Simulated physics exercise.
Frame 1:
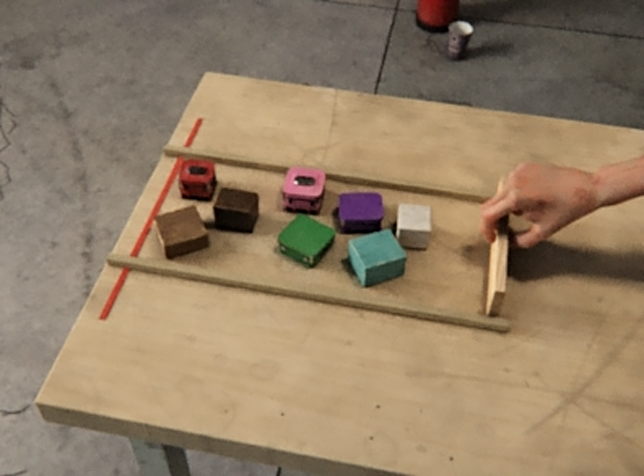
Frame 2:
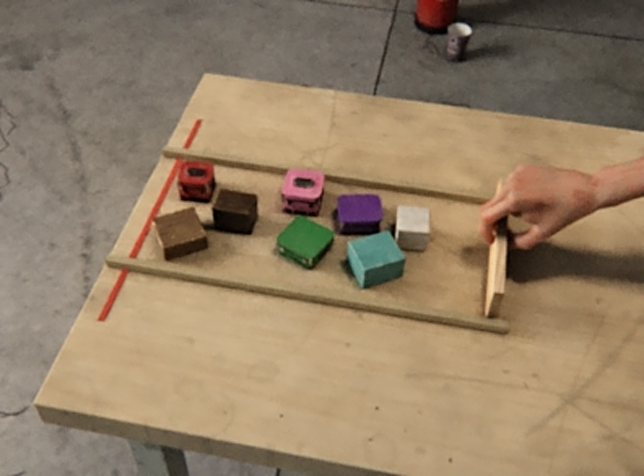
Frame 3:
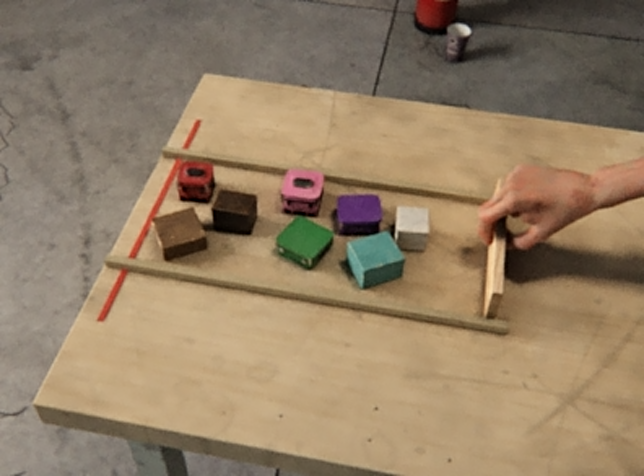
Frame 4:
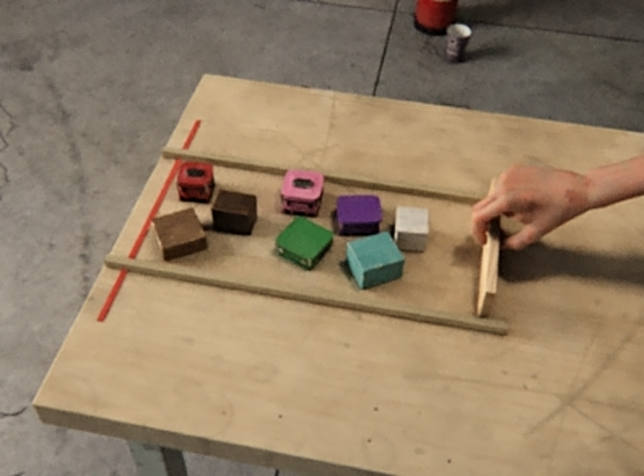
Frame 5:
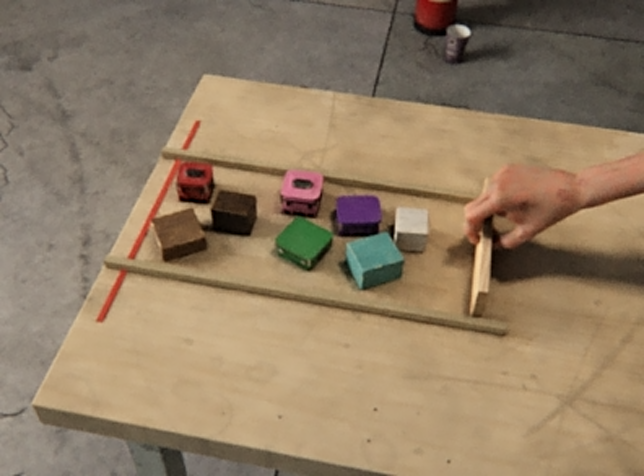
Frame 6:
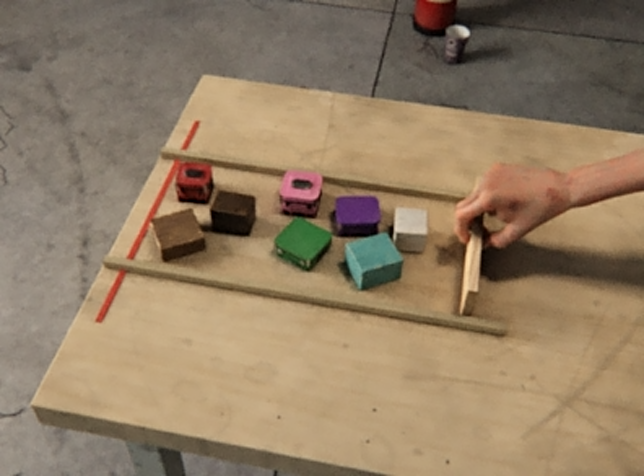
A hand slides a wooden board slightly left along a channel holding scattered colourful blocks.
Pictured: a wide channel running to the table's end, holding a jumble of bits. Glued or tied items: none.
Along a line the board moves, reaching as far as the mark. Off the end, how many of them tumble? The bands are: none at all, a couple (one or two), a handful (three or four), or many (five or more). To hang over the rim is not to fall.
It is many.
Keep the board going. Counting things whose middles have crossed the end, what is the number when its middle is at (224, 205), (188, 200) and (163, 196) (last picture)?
Going through the three places, I get 2, 5 and 6.
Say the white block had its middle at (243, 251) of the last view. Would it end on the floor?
It keeps its place.
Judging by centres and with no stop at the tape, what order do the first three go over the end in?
In order: The red case, then the black block, then the pink case.
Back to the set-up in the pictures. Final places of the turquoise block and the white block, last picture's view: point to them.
In the last picture the turquoise block sits around (125, 212) and the white block around (143, 188).
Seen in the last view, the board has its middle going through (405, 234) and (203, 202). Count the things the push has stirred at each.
The counts are 3 and 8.
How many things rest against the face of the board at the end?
That number would be 2.
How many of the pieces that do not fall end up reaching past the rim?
It would come to 2.
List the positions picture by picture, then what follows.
In the first frame, red case (198, 180); brown block (181, 232); black block (237, 210); board (499, 245); tape (157, 206).
In the second frame, brown block (180, 233); green case (306, 243).
In the third frame, black block (235, 212); board (497, 246).
In the fourth frame, red case (196, 182); pink case (303, 193).
In the fifth frame, brown block (178, 234); turquoise block (374, 260).
In the sixth frame, red case (195, 183); brown block (178, 234); black block (234, 213); board (474, 245); tape (154, 209).
Soon after, none off yet; red case at rest near (195, 183); brown block at rest near (178, 234); black block at rest near (234, 213).
Then, none off yet; red case moved well along near (139, 172); brown block moved about its own width near (147, 239); black block moved well along near (150, 194).
At rest, the number that fall off is five or more; fallen, purple case, green case, pink case, black block, brown block and red case.
